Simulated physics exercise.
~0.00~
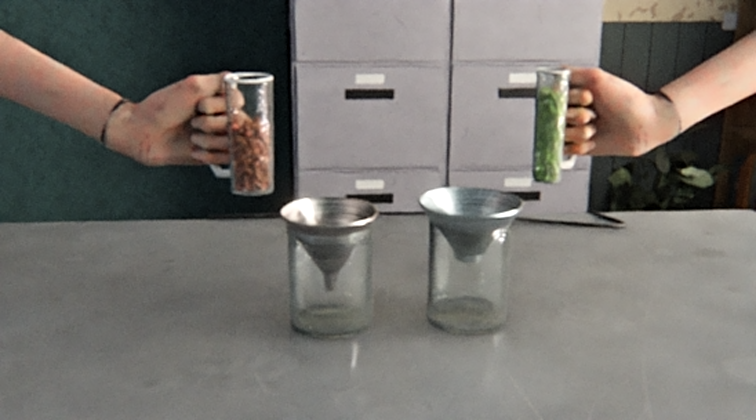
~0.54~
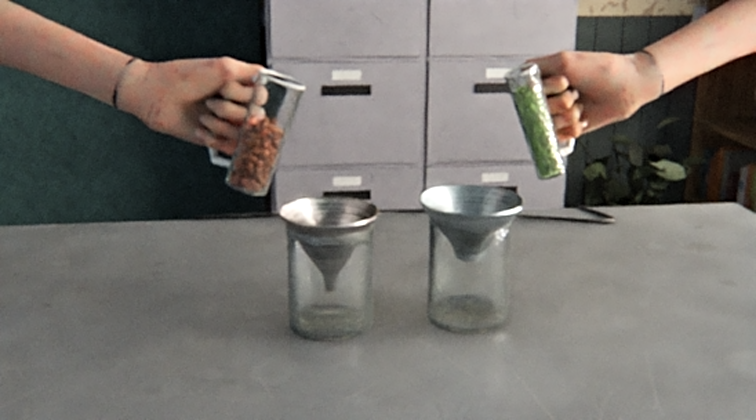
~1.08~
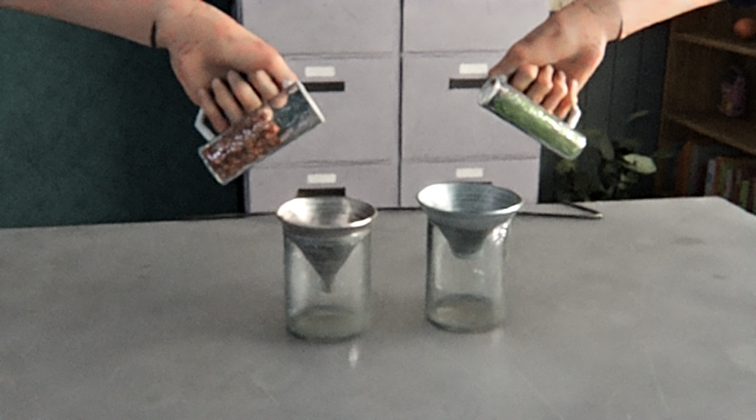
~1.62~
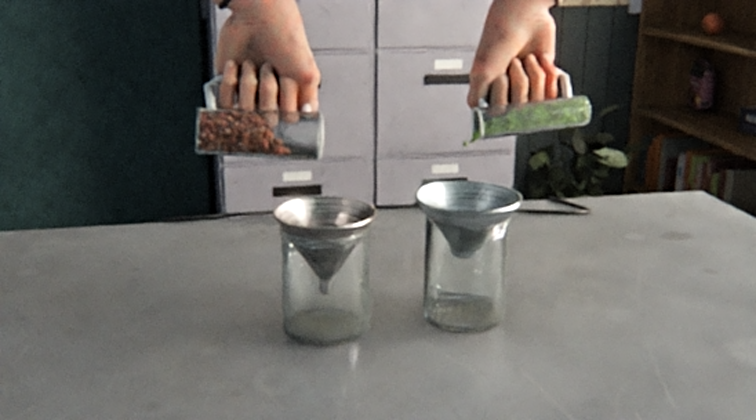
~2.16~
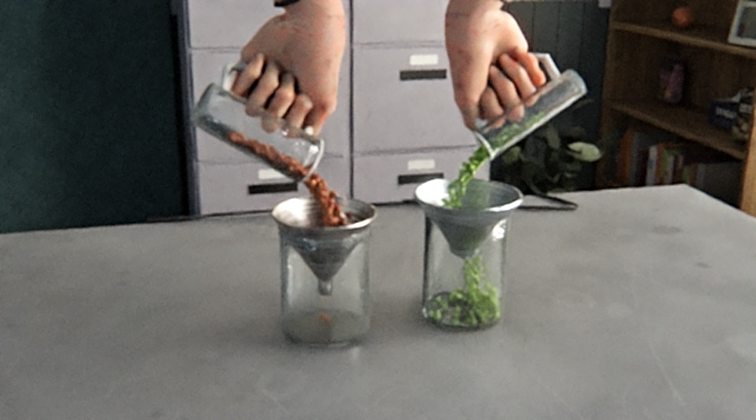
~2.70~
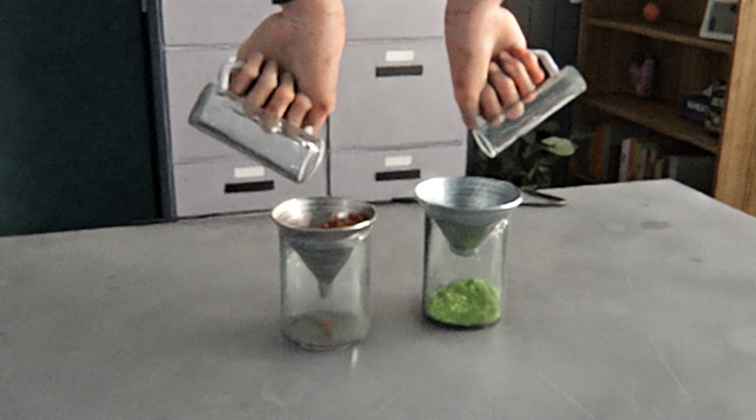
Two hands hold clear glass cups above a grey table, the left one filled with reddish-brown pieces and the right one with bright green bits. Below them, seen from the front with the view drifting slightly sideways, stand two clear jars topped with metal funnels, before pale drawers and a dark green wall. The hands tilt both cups inward until they lie on their sides, then tip them further and pour. Green bits stream through the right funnel into its jar, while the brown pieces gather in the left funnel. Finally, the cups are empty, the green heap rests in its jar, and nearly all the brown pieces stay stuck above theirs.
